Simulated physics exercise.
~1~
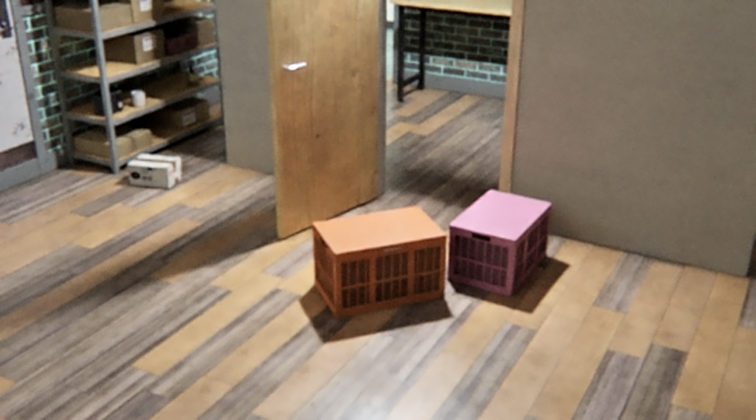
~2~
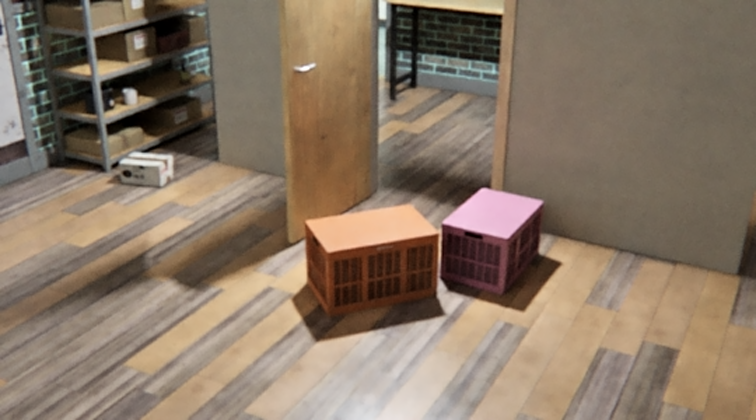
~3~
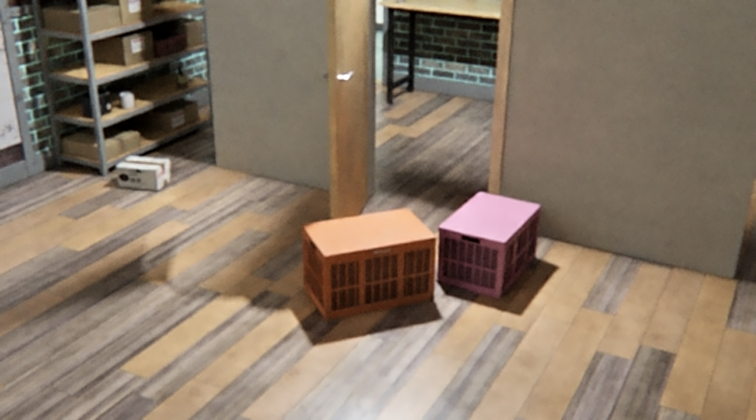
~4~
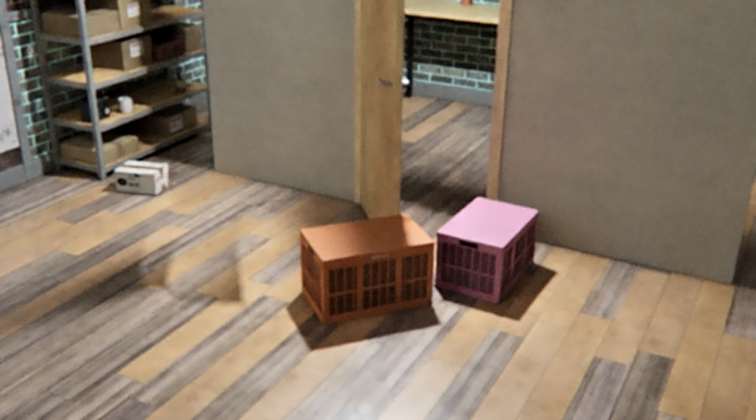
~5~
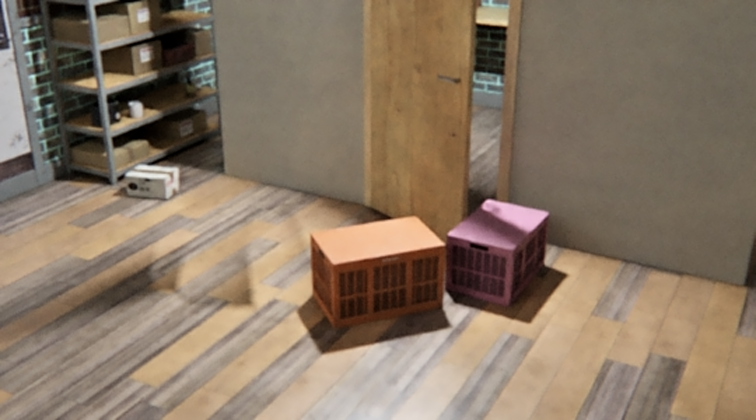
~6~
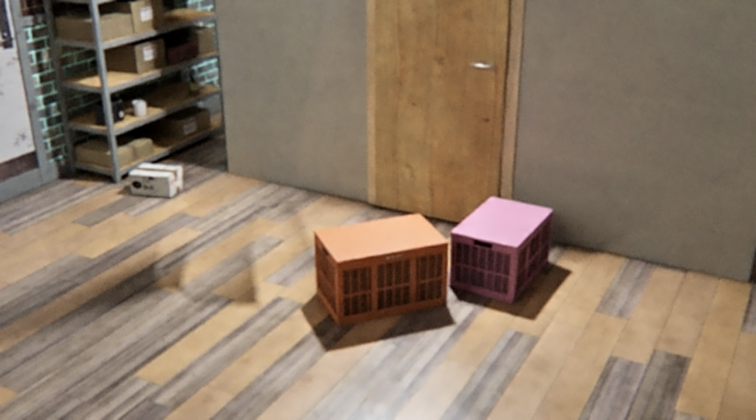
In a room with plank flooring, a wooden door swinging steadily shut behind an orange chest and a pink chest, both staying still.
